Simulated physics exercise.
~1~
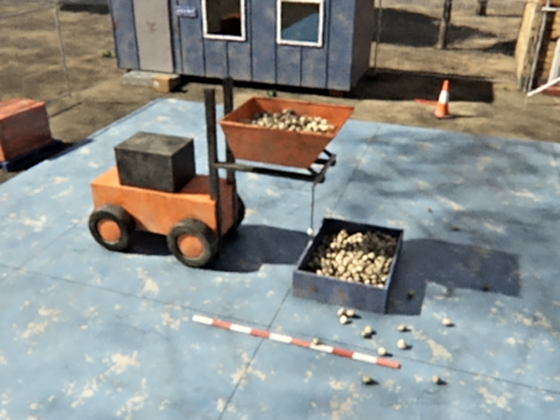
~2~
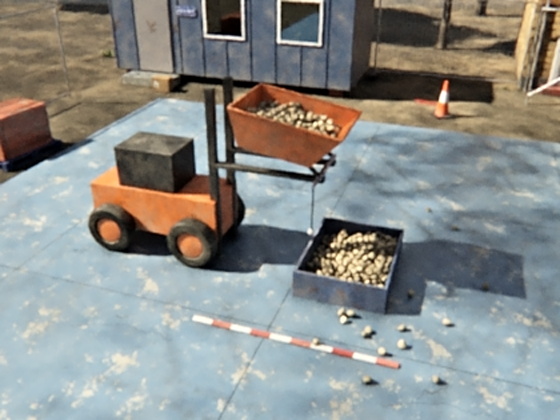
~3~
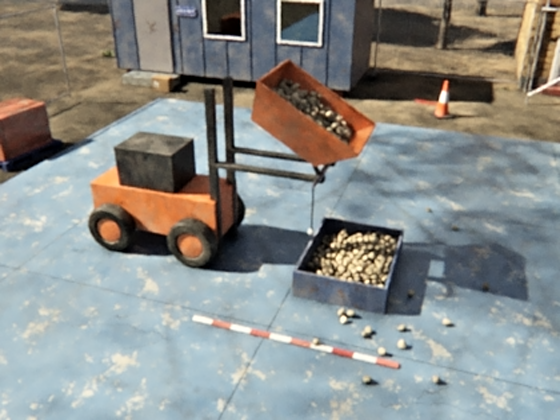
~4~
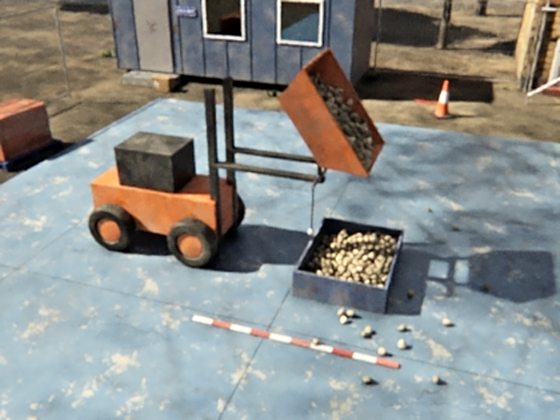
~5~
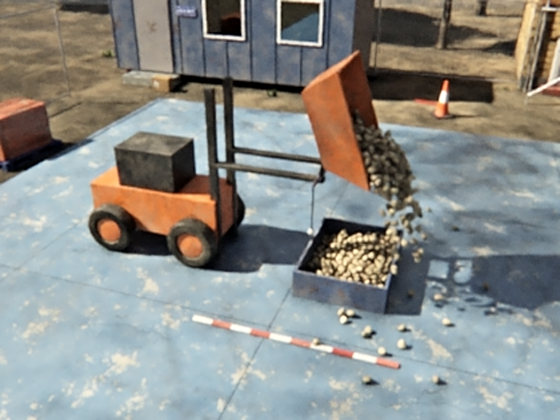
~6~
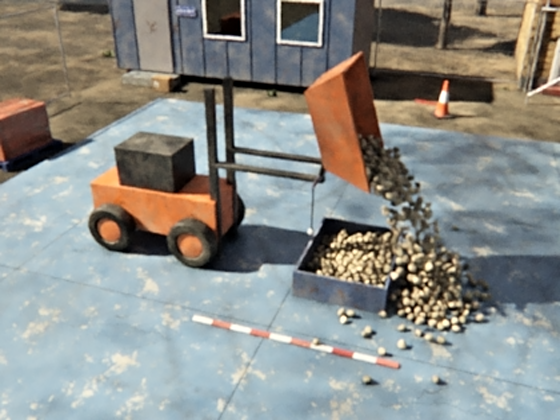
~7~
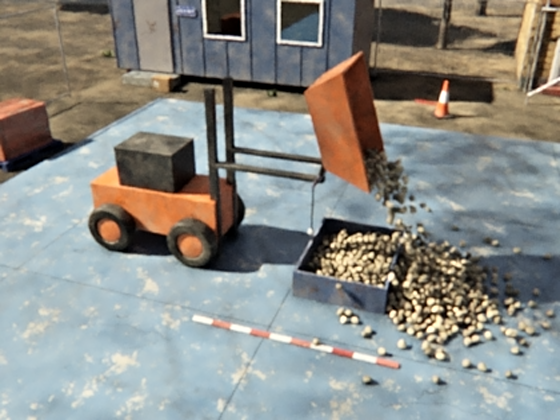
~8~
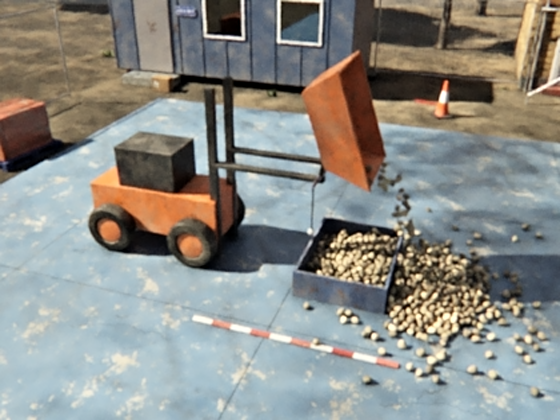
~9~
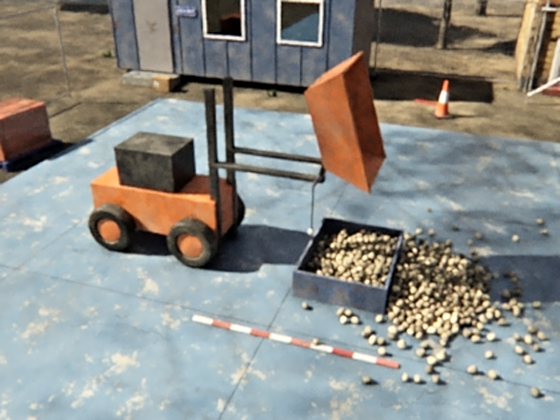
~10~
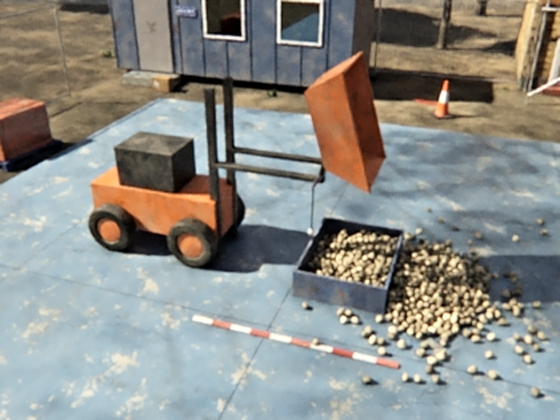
The clip opens on a small orange fork truck with a black block on top, holding a raised orange skip of pale rounded stones beside a dark bin already full of similar stones. The skip tips steadily forward to the right while the truck stays put. Once it is steeply tilted, the stones pour over its lip, mostly landing at the bin's right edge and beyond. They spread across the blue ground in a widening heap as the stream thins to a trickle. Finally the skip hangs steeply tipped, with the bin still full and stones strewn beside it.
